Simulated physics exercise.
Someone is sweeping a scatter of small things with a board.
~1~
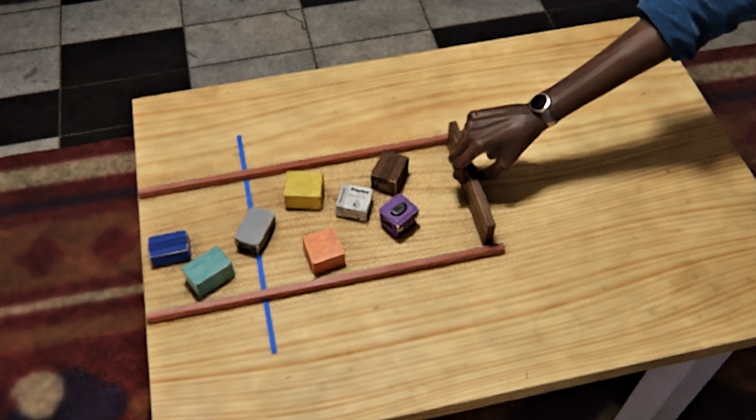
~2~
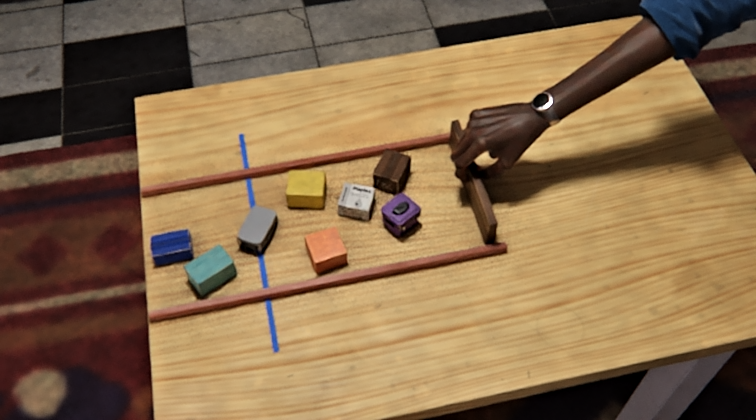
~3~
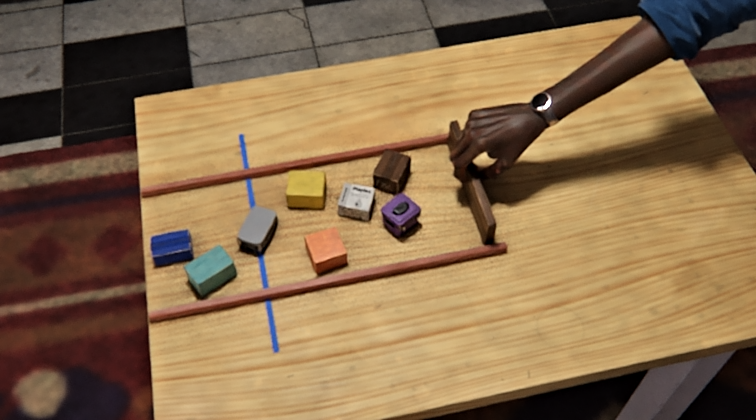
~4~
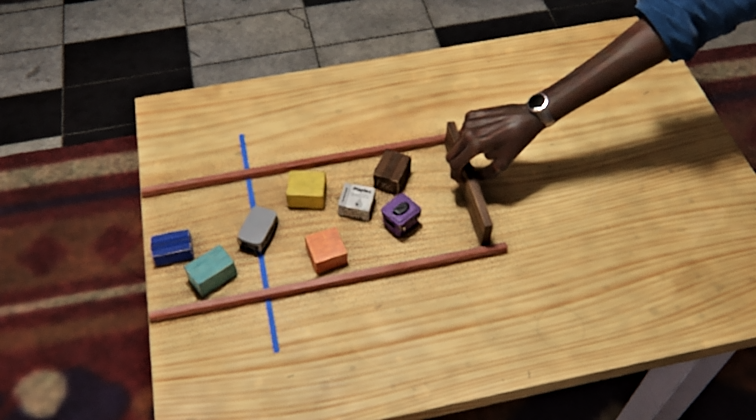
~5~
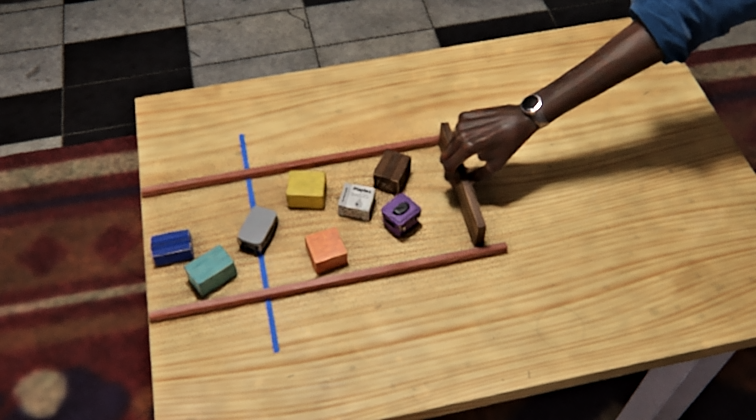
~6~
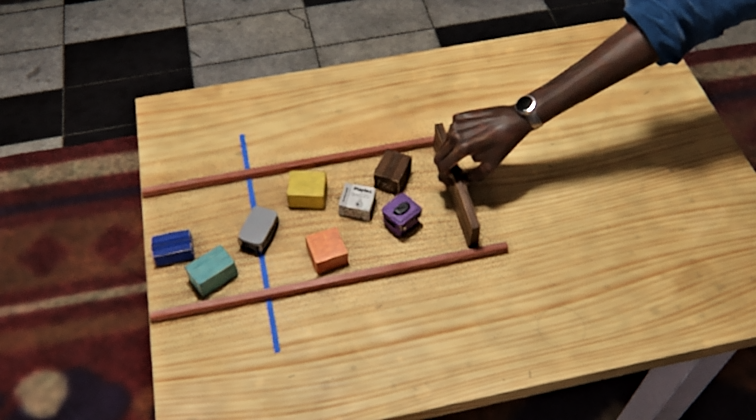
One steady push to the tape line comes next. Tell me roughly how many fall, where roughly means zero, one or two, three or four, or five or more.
Roughly, zero fall.
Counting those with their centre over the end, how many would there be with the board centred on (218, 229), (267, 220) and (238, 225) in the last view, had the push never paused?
First 2, then 0, finally 0.
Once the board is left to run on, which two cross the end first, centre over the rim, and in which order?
Going earliest first, it's the turquoise block and after it the blue box.
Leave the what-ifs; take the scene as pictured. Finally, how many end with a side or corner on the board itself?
That makes 3.
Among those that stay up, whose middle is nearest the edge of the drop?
That's the blue box, it ends up nearest.
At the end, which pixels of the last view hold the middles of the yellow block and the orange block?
The first ends close to (205, 200), the second close to (220, 276).
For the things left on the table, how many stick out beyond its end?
Overhanging: 0.
A little later, none off yet; blue box at rest near (173, 247); turquoise block at rest near (212, 271); grey case at rest near (259, 231).
Next, none off yet; blue box at rest near (173, 247); turquoise block at rest near (212, 271); grey case moving near (254, 235).
When it is over, the number that fall off is zero.
